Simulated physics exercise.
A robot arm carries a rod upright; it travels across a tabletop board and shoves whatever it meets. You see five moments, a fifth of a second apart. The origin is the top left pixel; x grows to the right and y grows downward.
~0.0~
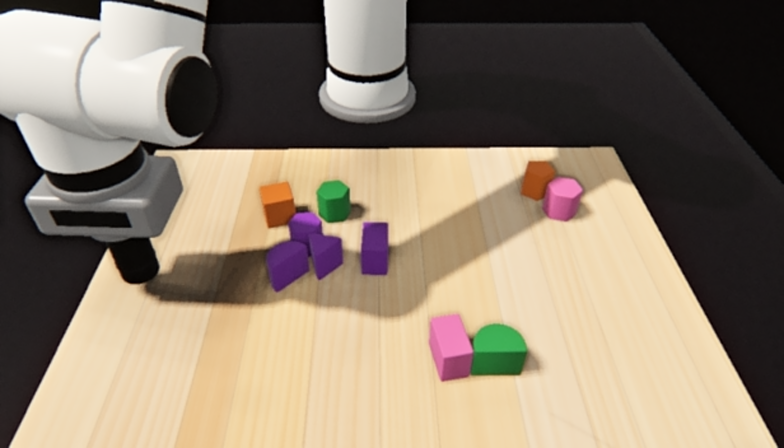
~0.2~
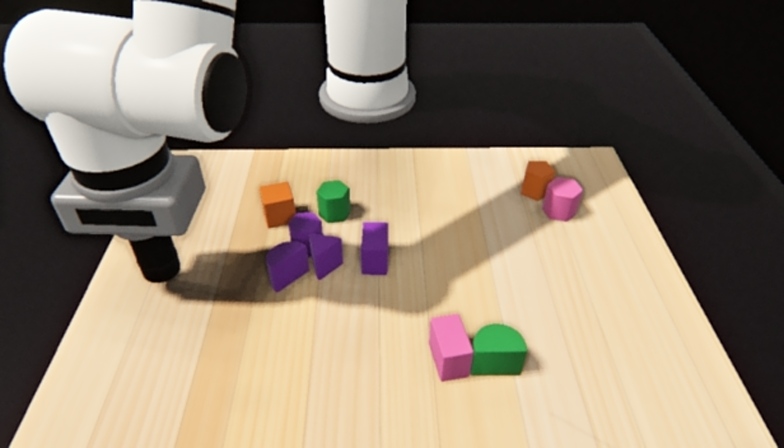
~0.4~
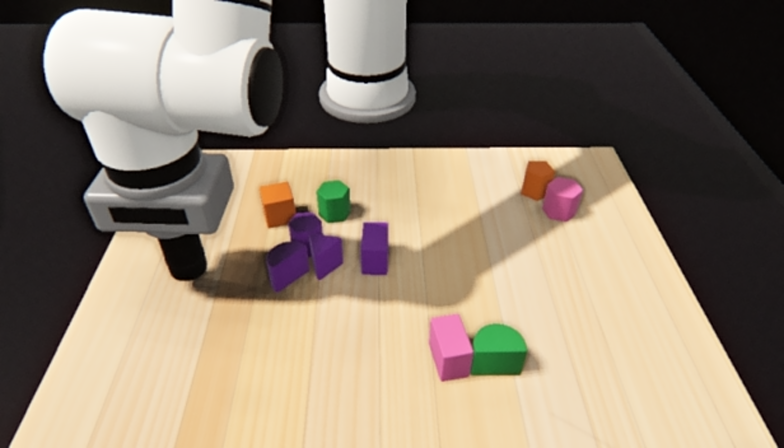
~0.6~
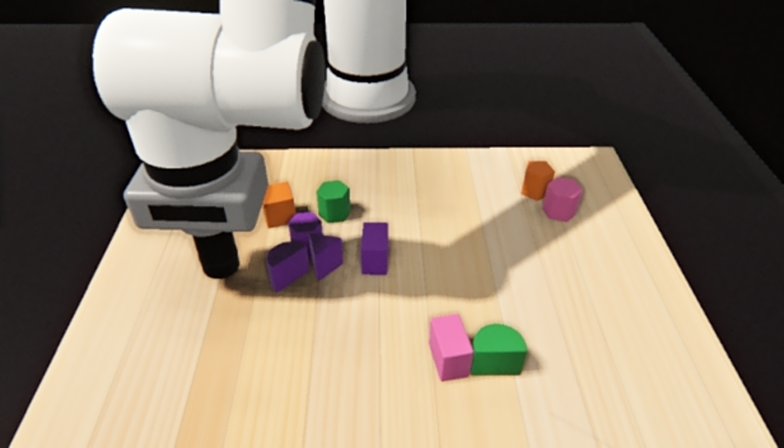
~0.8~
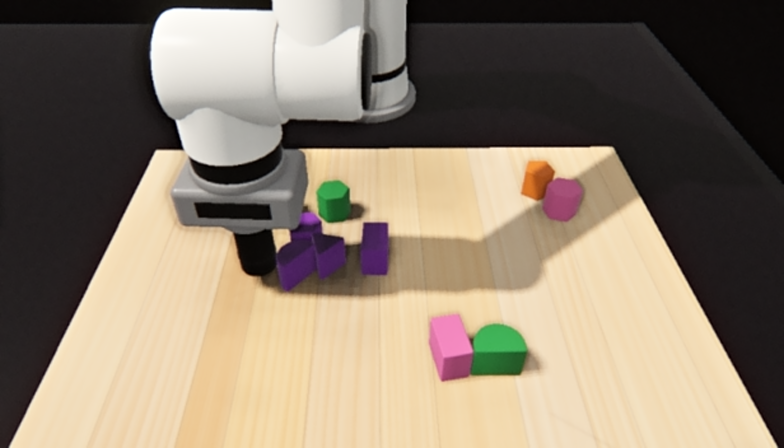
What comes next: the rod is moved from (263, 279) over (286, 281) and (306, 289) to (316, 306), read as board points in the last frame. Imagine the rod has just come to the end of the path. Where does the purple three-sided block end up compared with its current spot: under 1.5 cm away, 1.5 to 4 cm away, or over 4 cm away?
That block covers between 1.5 and 4 cm.
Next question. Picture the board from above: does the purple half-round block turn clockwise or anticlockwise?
It twists anticlockwise.
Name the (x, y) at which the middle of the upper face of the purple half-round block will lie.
That would be at about pixel (328, 247).
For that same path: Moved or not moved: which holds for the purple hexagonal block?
By the last moment of the path, the purple hexagonal block has stayed put.
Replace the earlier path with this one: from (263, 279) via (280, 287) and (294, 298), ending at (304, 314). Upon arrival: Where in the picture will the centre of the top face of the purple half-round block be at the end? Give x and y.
Final place: (313, 252).
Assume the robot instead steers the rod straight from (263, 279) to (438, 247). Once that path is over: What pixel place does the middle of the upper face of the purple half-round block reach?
It should be at (469, 215) by then.
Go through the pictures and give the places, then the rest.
Rod's lower end (141, 272); purple half-round block (284, 251); purple hexagonal block (305, 222); purple three-sided block (322, 241); purple rectangular block (375, 235), in the first picture.
Rod (162, 271); blocks still, in the second picture.
Rod (189, 269); blocks still, in the third picture.
Rod (222, 267); blocks still, in the fourth picture.
Rod (260, 265); purple half-round block (292, 250); purple hexagonal block (305, 222); purple three-sided block (325, 241); purple rectangular block (375, 235), in the fifth picture.
The first path, step by step. Halfway along, rod (296, 270); purple half-round block (324, 246), turned 55° anticlockwise; purple three-sided block (346, 231), turned 15° clockwise; purple rectangular block (378, 234).
At the end, rod (314, 292); purple half-round block (328, 247), turned 75° anticlockwise; purple hexagonal block still; purple three-sided block (347, 230), turned 15° clockwise; purple rectangular block (379, 234).
